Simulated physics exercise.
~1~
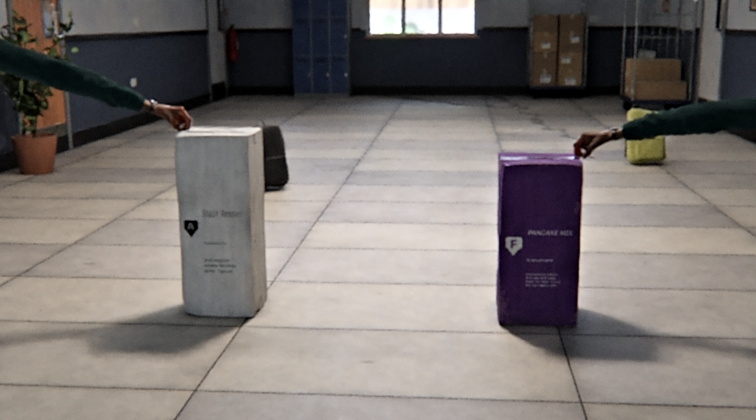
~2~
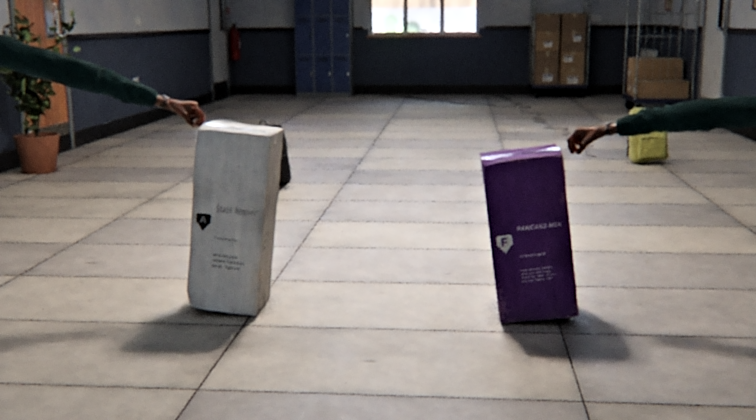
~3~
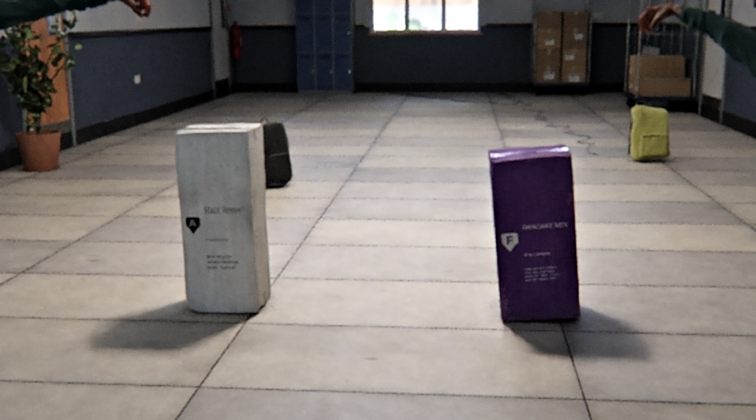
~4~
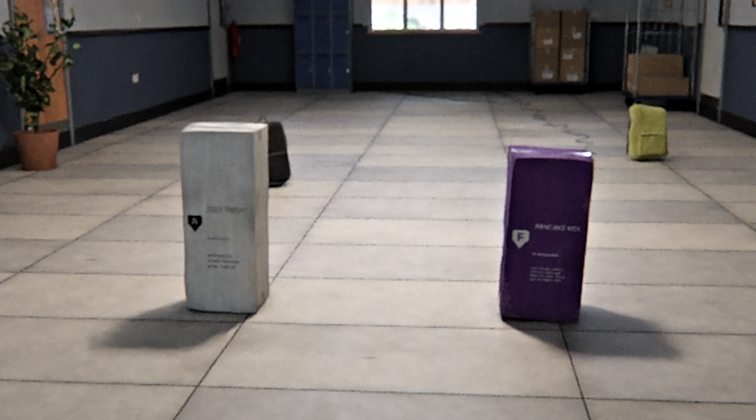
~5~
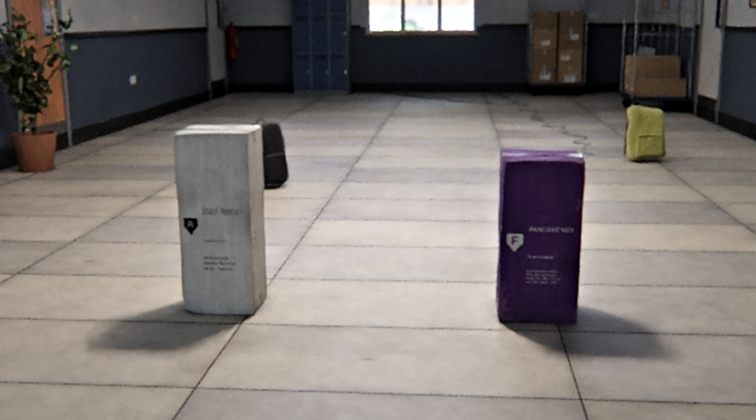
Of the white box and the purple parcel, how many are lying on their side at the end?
None of them are lying on their side, as the white box and the purple parcel both rock back and stand upright.
